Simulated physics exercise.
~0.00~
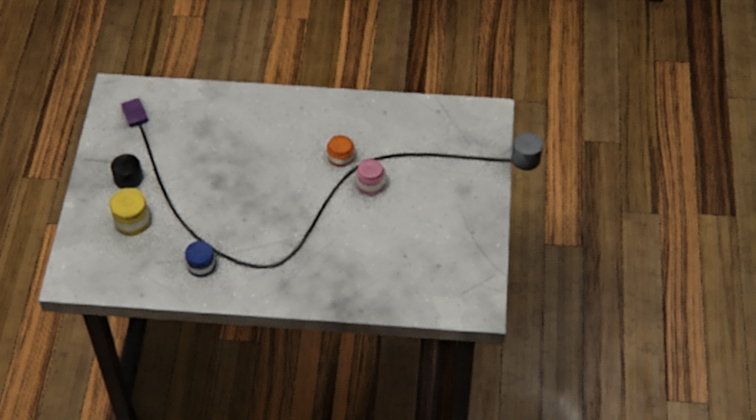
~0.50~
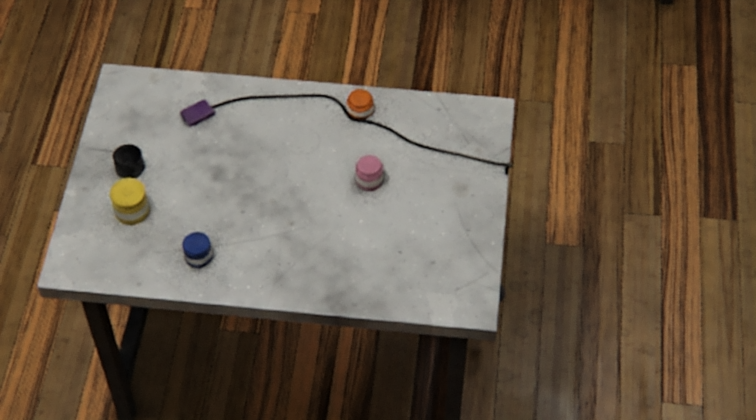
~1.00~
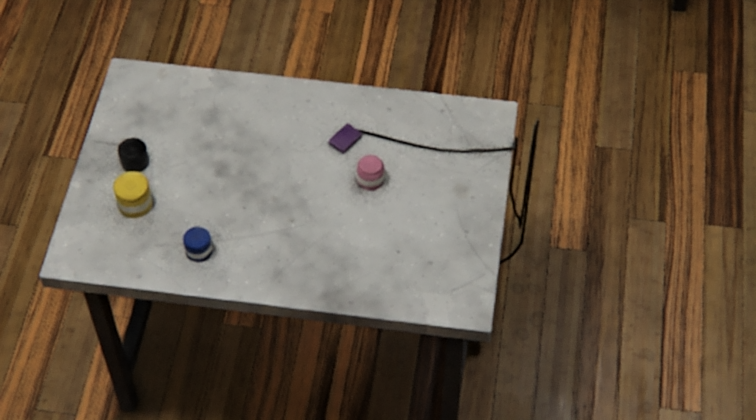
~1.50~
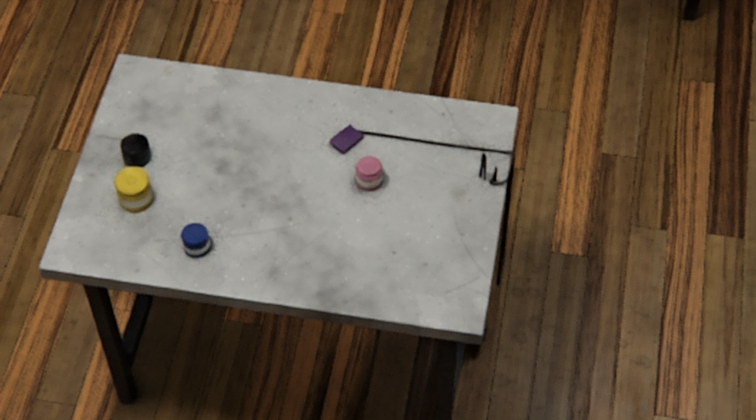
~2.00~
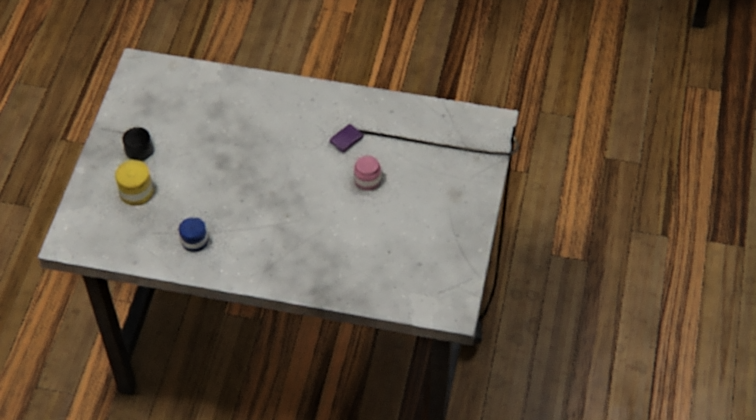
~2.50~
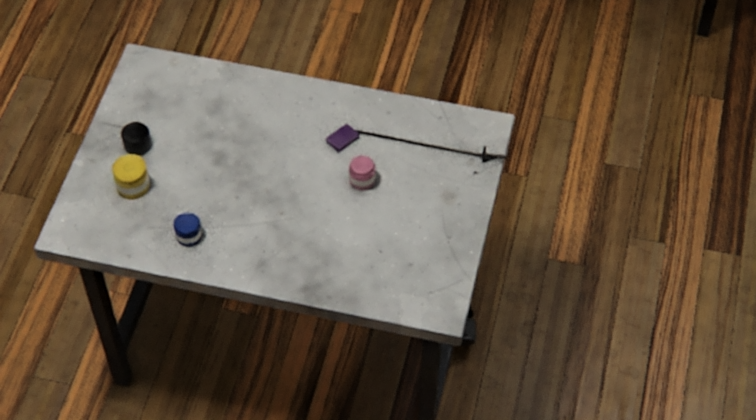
On a pale marble-topped workbench, a grey speaker dropped off the right edge, its black cable dragging a purple phone rightward and sweeping an orange jar away, but the phone stopped on top near the pink jar while the other containers stayed put.
